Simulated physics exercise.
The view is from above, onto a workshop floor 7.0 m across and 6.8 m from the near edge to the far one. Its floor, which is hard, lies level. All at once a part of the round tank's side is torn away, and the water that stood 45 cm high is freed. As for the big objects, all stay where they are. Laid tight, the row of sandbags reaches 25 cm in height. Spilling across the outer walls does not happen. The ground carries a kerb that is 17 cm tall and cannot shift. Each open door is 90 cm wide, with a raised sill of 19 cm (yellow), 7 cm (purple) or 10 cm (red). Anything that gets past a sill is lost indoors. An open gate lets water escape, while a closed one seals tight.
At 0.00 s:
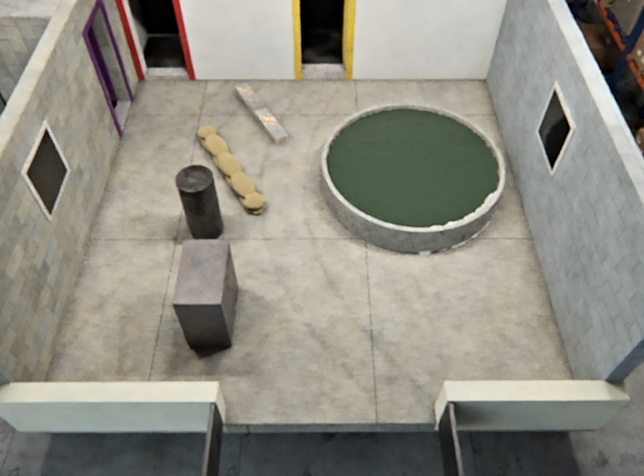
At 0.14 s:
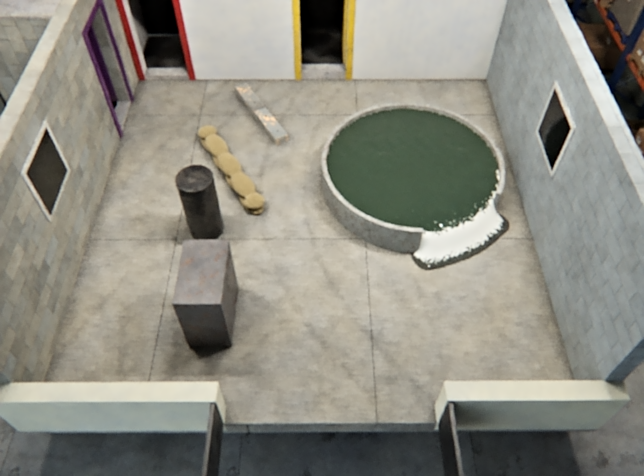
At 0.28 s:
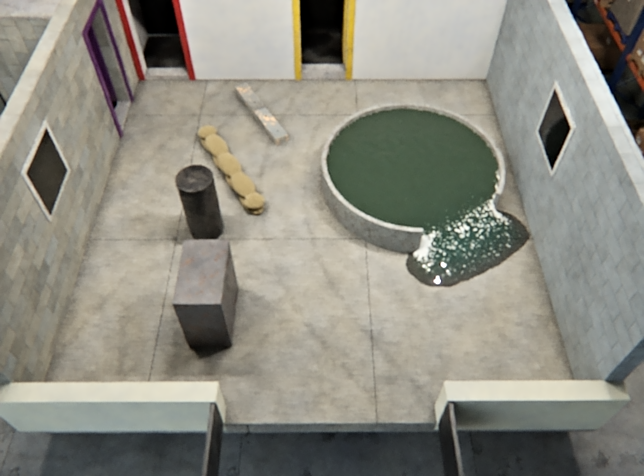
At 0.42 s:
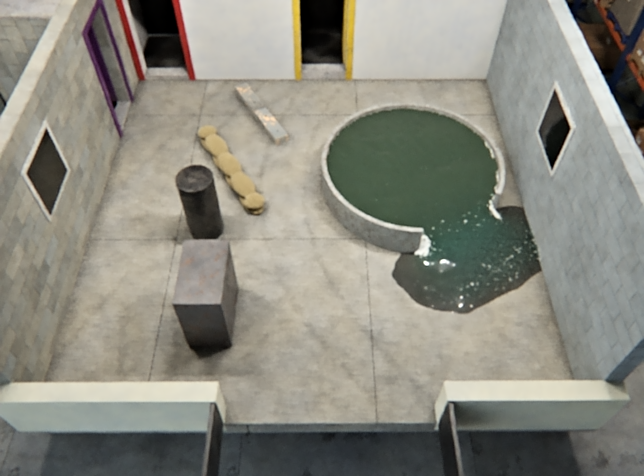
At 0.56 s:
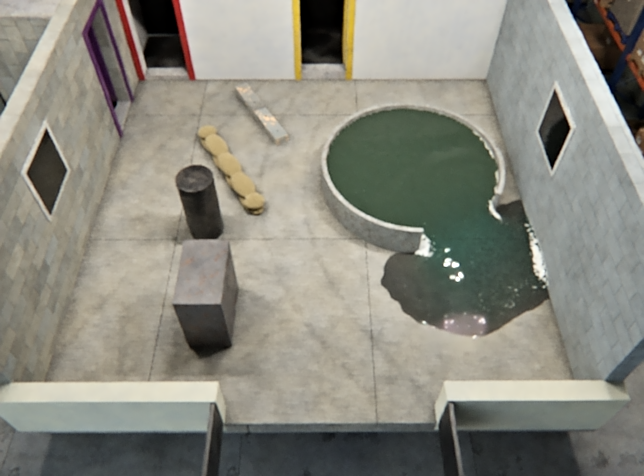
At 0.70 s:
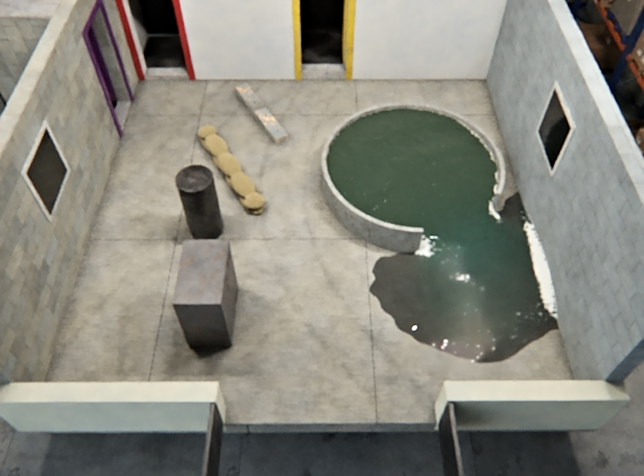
Dark green water bursts through the round tank's broken side and spreads across the grey floor.
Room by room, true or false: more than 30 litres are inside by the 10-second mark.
Yellow door false; purple door false; red door false.
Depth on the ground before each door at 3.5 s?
Depths (cm): Yellow = 0; purple = 0; red = 0.
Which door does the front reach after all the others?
The red door.
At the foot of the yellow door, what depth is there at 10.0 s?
Depth: Approx. 4.0 cm.
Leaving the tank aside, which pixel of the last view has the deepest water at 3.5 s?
About (549, 391).
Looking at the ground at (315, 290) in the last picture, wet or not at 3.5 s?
Awash.
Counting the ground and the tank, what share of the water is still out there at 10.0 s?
About 82 percent of the water remains.
After 1.4 s water covers 15 % of the floor and is deepest (44 cm) near (580, 404); yellow door not reached, purple door not reached, red door not reached.
After 2.2 s water covers 15 % of the floor and is deepest (41 cm) near (580, 404); yellow door not reached, purple door not reached, red door not reached.
After 3.5 s water covers 30 % of the floor and is deepest (32 cm) near (549, 391); yellow door not reached, purple door not reached, red door not reached.
After 6.0 s water covers 55 % of the floor and is deepest (18 cm) near (531, 277); yellow door not reached, purple door not reached, red door not reached.
After 10.0 s water covers 90 % of the floor and is deepest (10 cm) near (507, 277); yellow door 4 cm at the sill, 0 L in, purple door 4 cm at the sill, 0 L in, red door 7 cm at the sill, 0 L in.
